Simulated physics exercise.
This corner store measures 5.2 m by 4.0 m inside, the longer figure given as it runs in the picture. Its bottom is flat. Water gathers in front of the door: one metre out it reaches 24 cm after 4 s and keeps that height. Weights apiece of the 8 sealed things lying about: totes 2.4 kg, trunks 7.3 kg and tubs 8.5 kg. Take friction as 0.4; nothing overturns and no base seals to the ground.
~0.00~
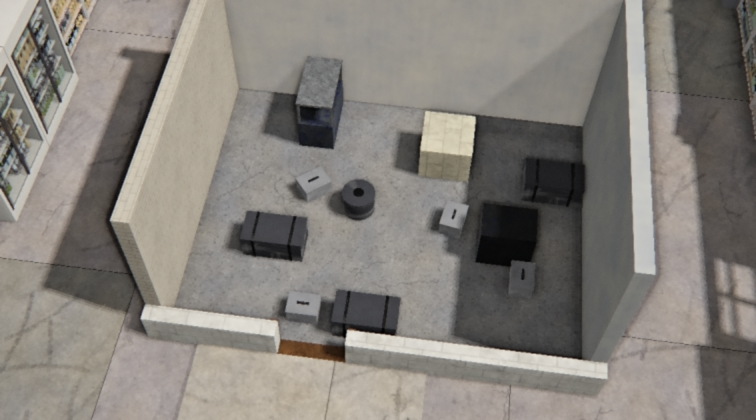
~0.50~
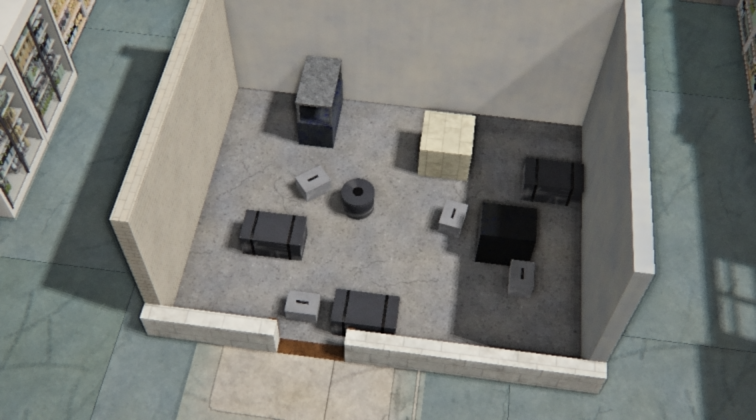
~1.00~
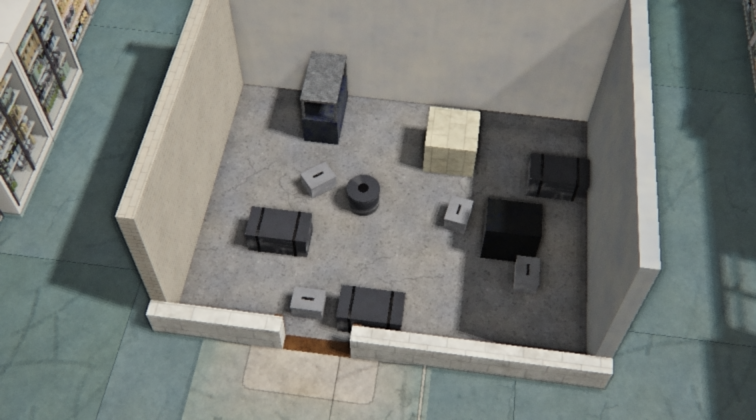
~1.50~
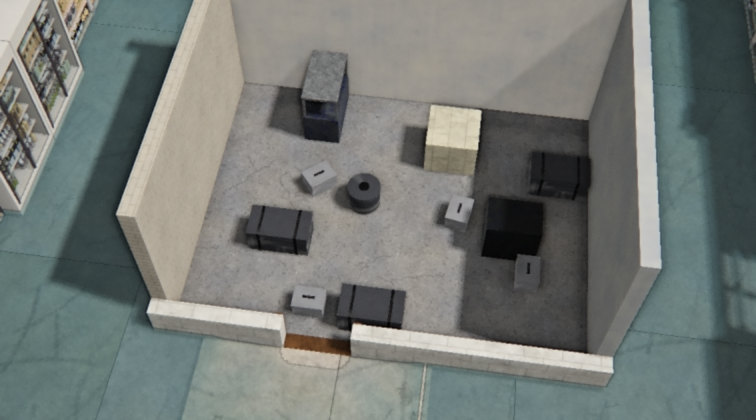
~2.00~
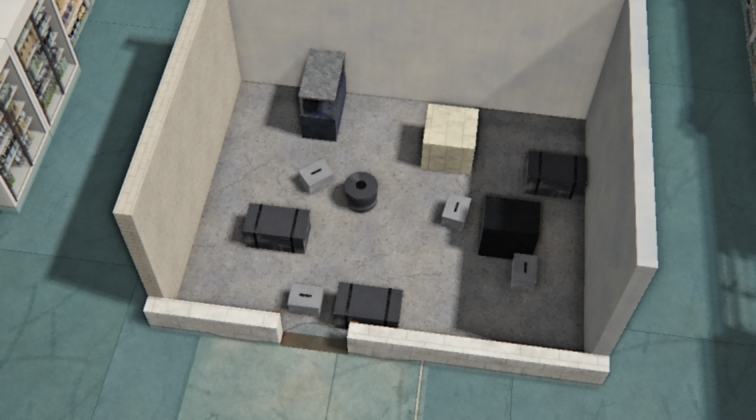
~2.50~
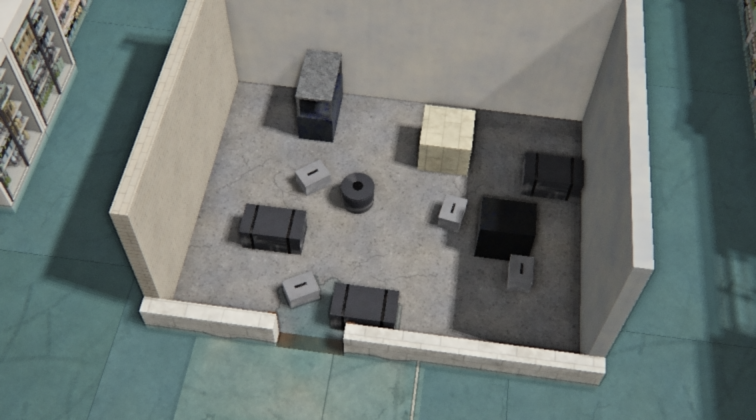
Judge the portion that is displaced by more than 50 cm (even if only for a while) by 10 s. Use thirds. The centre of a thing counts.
Share: At least two thirds.
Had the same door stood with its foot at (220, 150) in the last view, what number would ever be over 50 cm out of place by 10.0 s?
In that case 5 of them.
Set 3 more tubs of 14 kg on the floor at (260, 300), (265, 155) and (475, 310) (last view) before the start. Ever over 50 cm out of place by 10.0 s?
In that order: Less, under, less.
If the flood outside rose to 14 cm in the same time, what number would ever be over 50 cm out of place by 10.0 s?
In that case 5 of them.
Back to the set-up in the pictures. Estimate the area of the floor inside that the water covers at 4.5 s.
Some 8.0 m2.
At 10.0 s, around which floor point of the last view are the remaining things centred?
At about (412, 195).
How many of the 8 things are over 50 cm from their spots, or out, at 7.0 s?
6 of them.
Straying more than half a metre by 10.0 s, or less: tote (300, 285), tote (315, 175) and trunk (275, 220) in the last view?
In turn: More, more, more.
After 3.5 s 1 of 8 are over 50 cm from their spots; 1 afloat.
After 4.5 s 3 of 8 are over 50 cm from their spots; 0 afloat.
After 7.0 s 6 of 8 are over 50 cm from their spots; 4 afloat.
After 10.0 s 6 of 8 are over 50 cm from their spots, and 6 have been at some point; 6 afloat.
